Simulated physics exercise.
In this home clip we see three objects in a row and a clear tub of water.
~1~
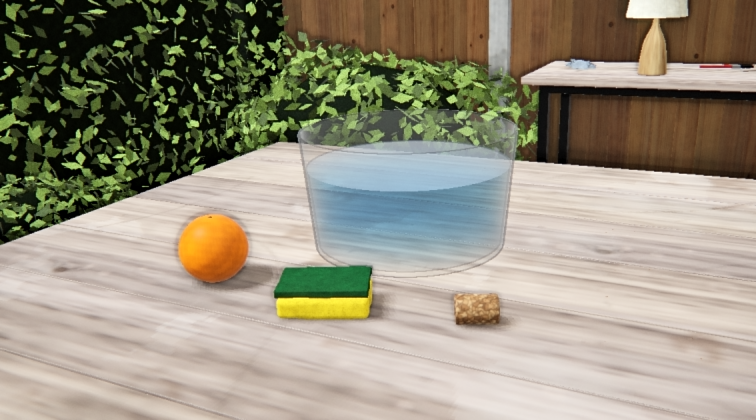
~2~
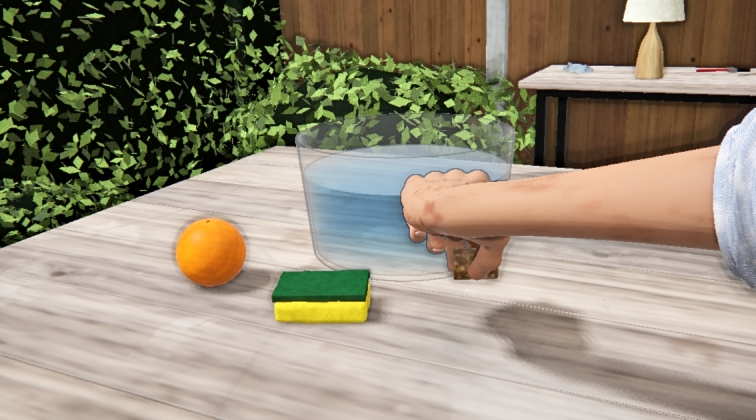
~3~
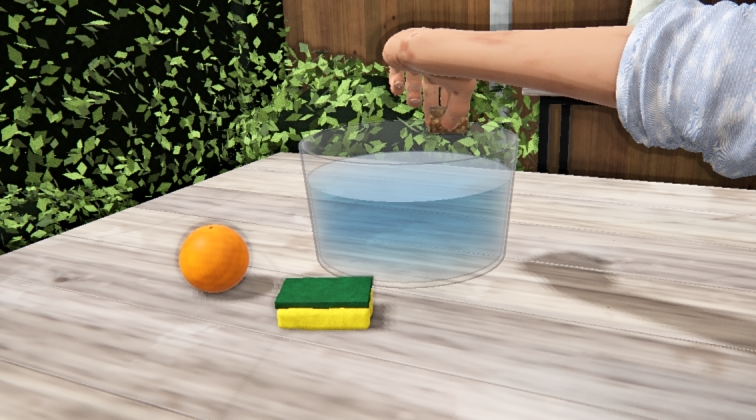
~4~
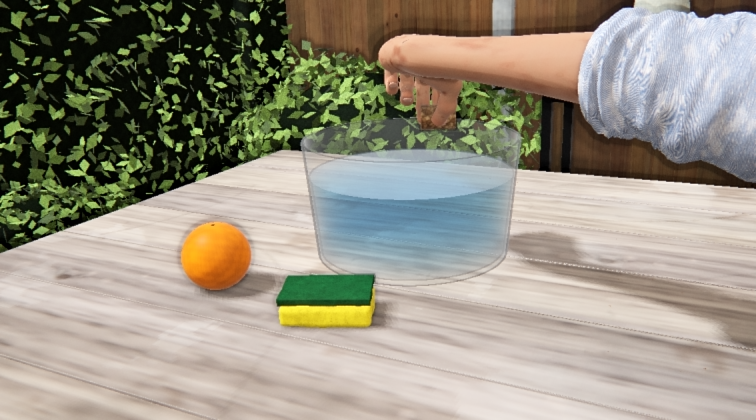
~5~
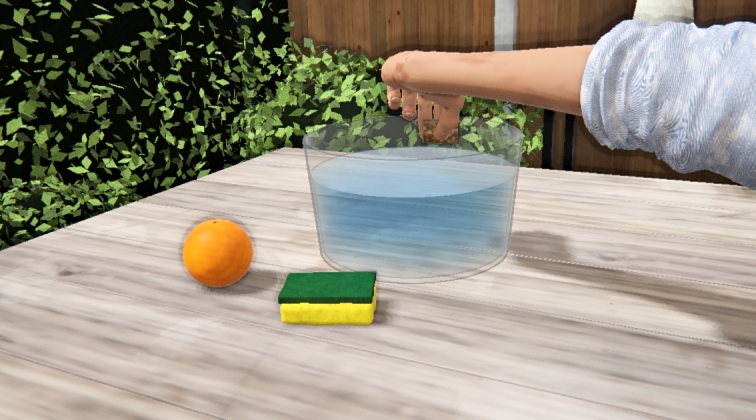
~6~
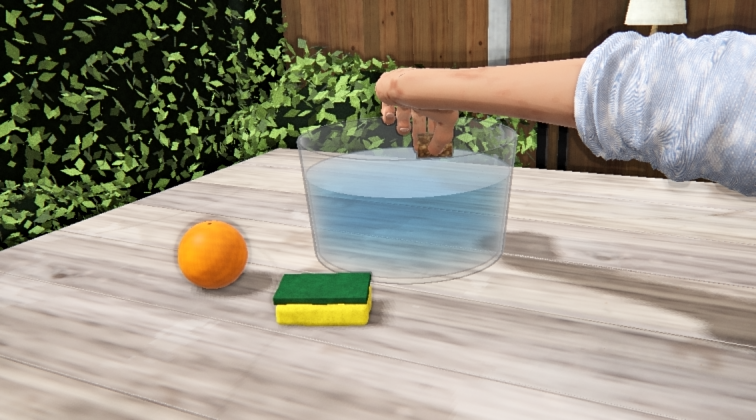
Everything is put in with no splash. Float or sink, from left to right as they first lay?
Obs. - left is buoyant; middle is buoyant; right is buoyant.
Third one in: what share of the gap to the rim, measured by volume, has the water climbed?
It comes to around 12 per cent.
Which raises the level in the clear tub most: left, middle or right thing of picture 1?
My answer is the body at the left end.
Shortly, the cork bobs at the top.
Then, the sponge bobs at the top.
At the finish, the orange bobs at the top; afloat, orange, sponge and cork.
